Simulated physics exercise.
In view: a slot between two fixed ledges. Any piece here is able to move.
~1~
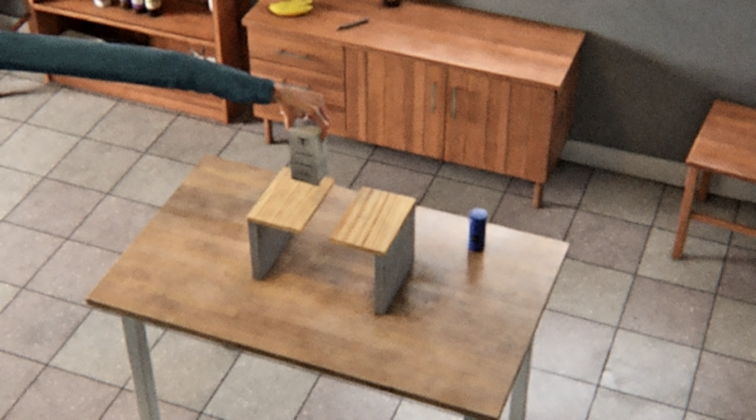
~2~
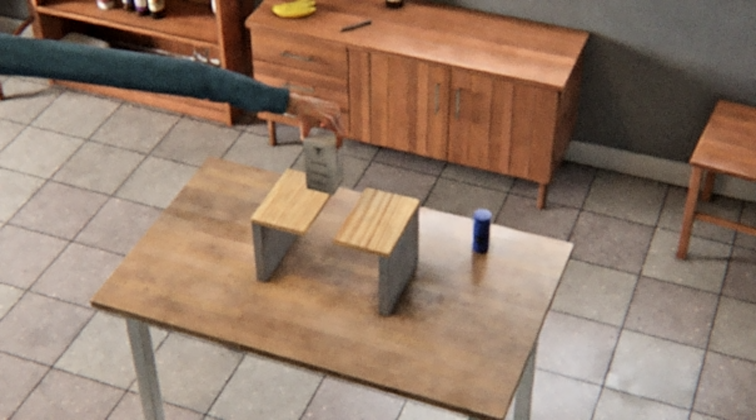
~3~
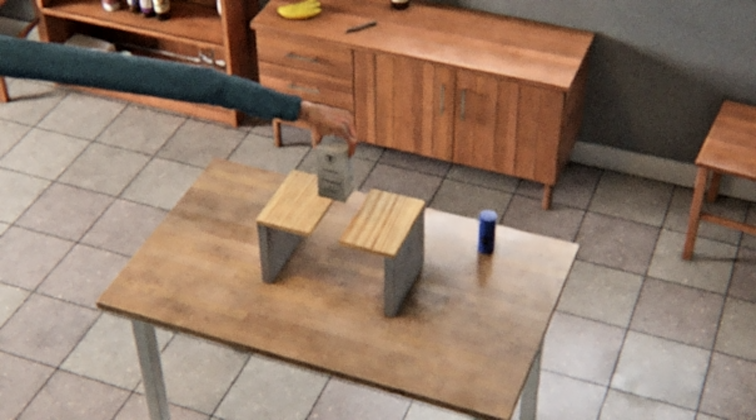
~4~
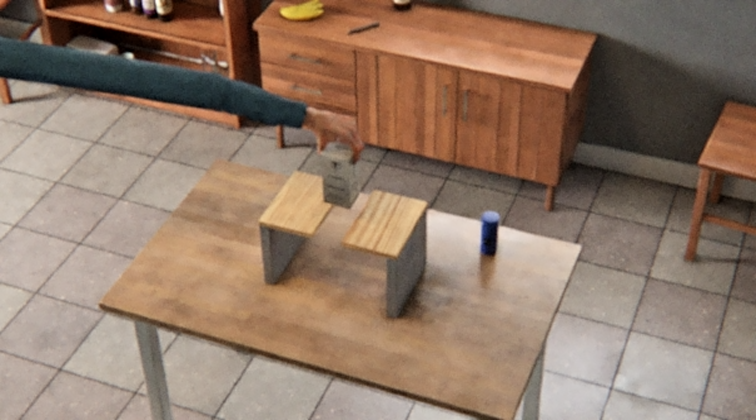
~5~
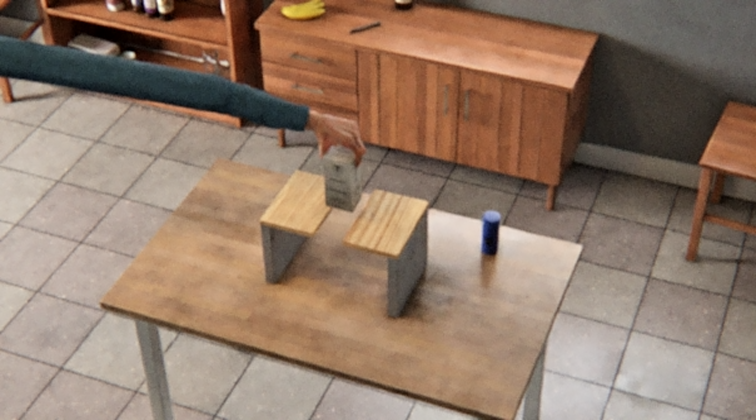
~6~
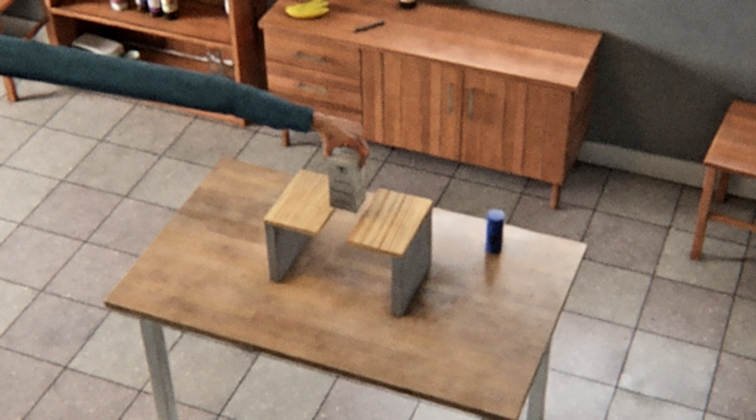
In the video, a hand in a dark teal sleeve holds a pale carton above a wooden table, moving it a short way right and slightly down over the gap between two wood-topped stands, while a blue shaker stands nearby.
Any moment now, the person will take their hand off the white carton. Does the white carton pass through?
No.
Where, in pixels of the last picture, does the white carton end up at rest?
Looks like it settles somewhere around (364, 202).
Then, 0.20 s after the last picture, white carton tipped 6° from how it was near (350, 187).
Then, 0.30 s after the last picture, white carton tipped 42° from how it was near (359, 198).
Then, 0.50 s after the last picture, white carton on its side near (364, 201).
At rest, tipped over on the stand or table, white carton; blue shaker in place. Seen from the same camera at the end, white carton near (364, 202). The carton is caught.
